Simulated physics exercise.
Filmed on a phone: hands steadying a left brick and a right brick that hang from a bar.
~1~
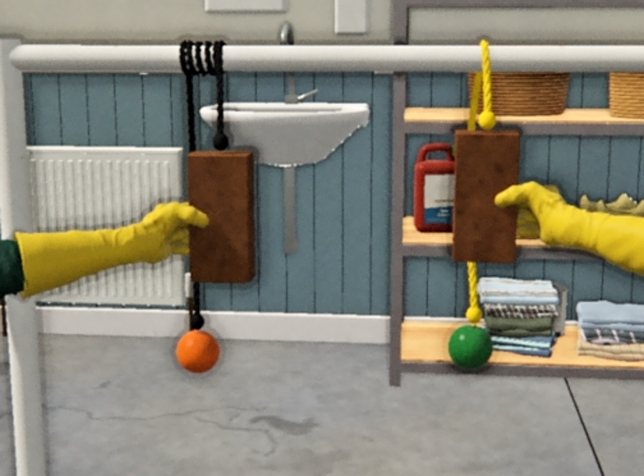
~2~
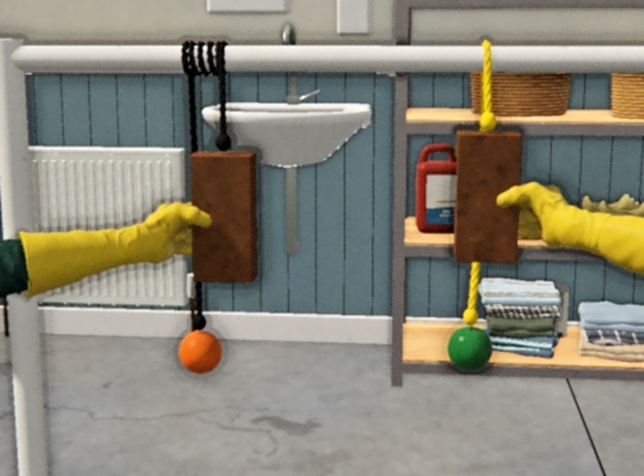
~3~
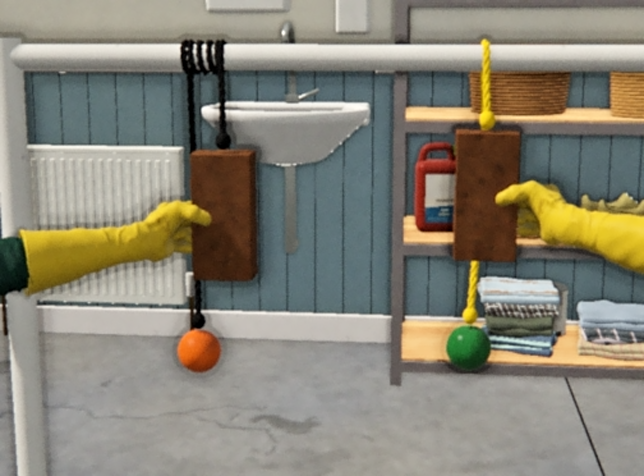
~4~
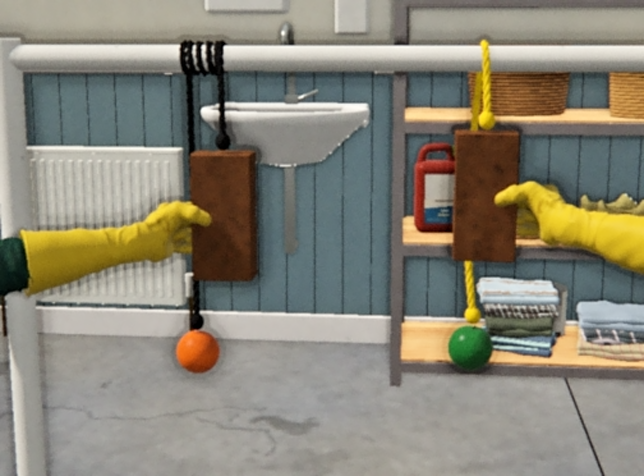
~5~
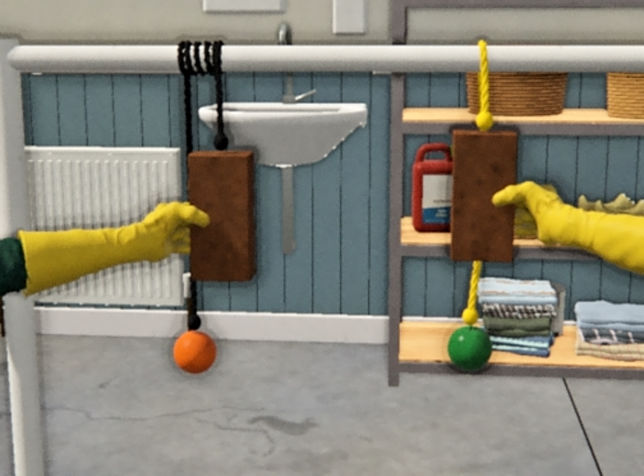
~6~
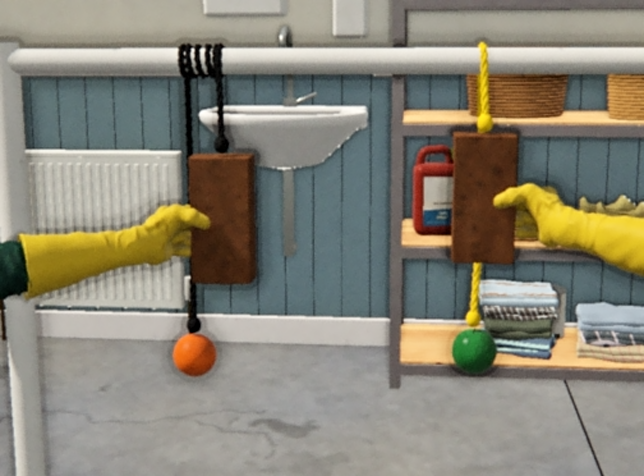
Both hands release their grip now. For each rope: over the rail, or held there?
Left brick - held there. Right brick - over the rail.
Then, 0.54 s on from there, left brick off the floor near (220, 210); right brick on the floor.
In the end, left brick off the floor near (220, 208); right brick on the floor. The left brick is held and the right brick pulls its rope through.
